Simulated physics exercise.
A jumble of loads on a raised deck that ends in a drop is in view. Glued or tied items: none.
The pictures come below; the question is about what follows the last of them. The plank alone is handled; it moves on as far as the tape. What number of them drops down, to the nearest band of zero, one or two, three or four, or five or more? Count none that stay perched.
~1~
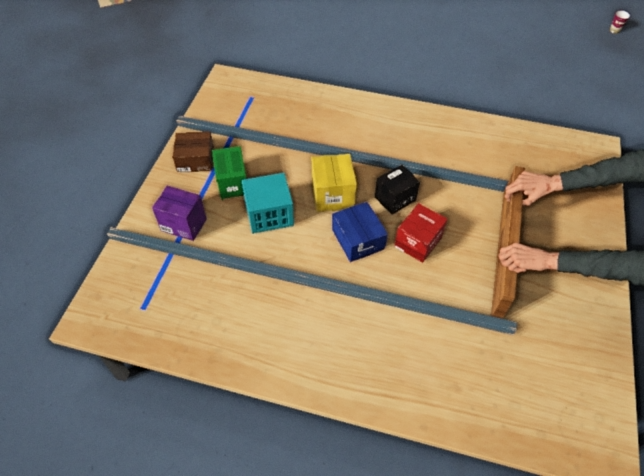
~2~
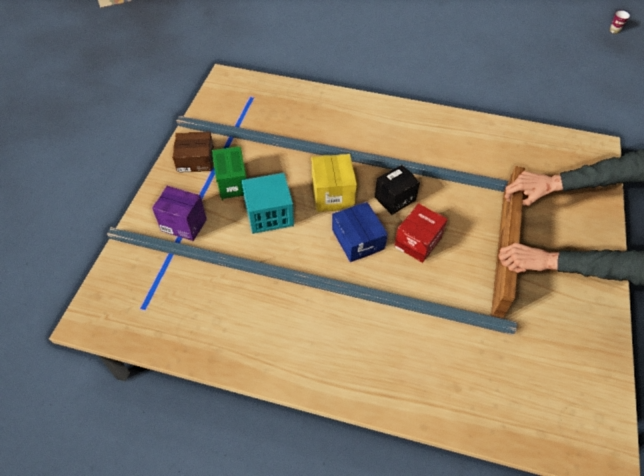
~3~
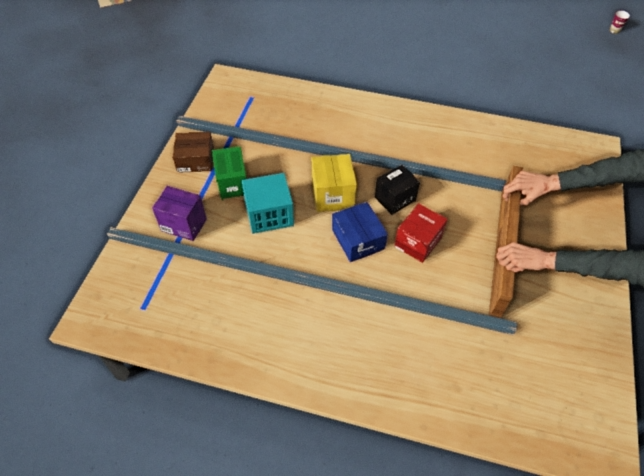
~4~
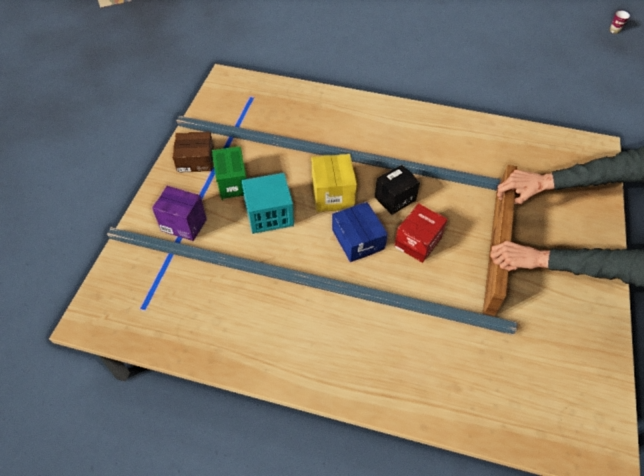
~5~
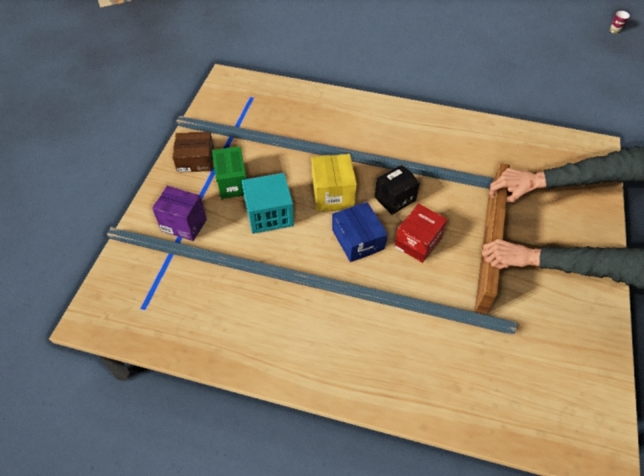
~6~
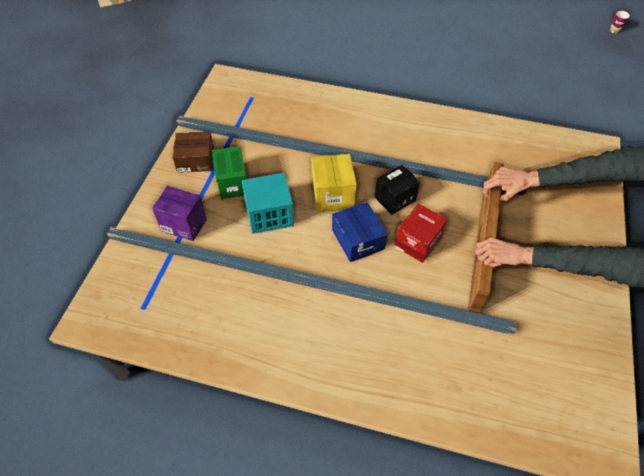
The number sent down is middling, three or four.
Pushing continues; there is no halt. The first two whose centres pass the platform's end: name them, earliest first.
The order is the brown box, the turquoise crate.
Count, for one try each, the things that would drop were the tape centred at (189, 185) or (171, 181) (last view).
6, then 6.
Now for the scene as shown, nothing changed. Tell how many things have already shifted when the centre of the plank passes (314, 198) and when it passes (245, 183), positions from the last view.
First 7, then 8.
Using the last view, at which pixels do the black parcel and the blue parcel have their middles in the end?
You'll see the black parcel at (202, 154), with the blue parcel at (149, 185).
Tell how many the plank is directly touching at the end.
Well, it touches 2.
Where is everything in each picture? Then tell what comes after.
Brown box (194, 152); purple box (180, 214); green tote (231, 173); plank (509, 240); tape (205, 188), in the first picture.
Purple box (180, 214); red box (421, 233), in the second picture.
Green tote (231, 173); yellow parcel (333, 183), in the third picture.
Brown box (194, 152); plank (501, 238), in the fourth picture.
Purple box (180, 214); blue parcel (359, 232), in the fifth picture.
Brown box (194, 152); purple box (180, 214); green tote (231, 173); plank (487, 235); tape (205, 188), in the sixth picture.
Early on, none off yet; brown box at rest near (194, 152); purple box at rest near (180, 214); green tote at rest near (231, 173).
Finally, the number that fall off is three or four; lost, turquoise crate, green tote, purple box and brown box.
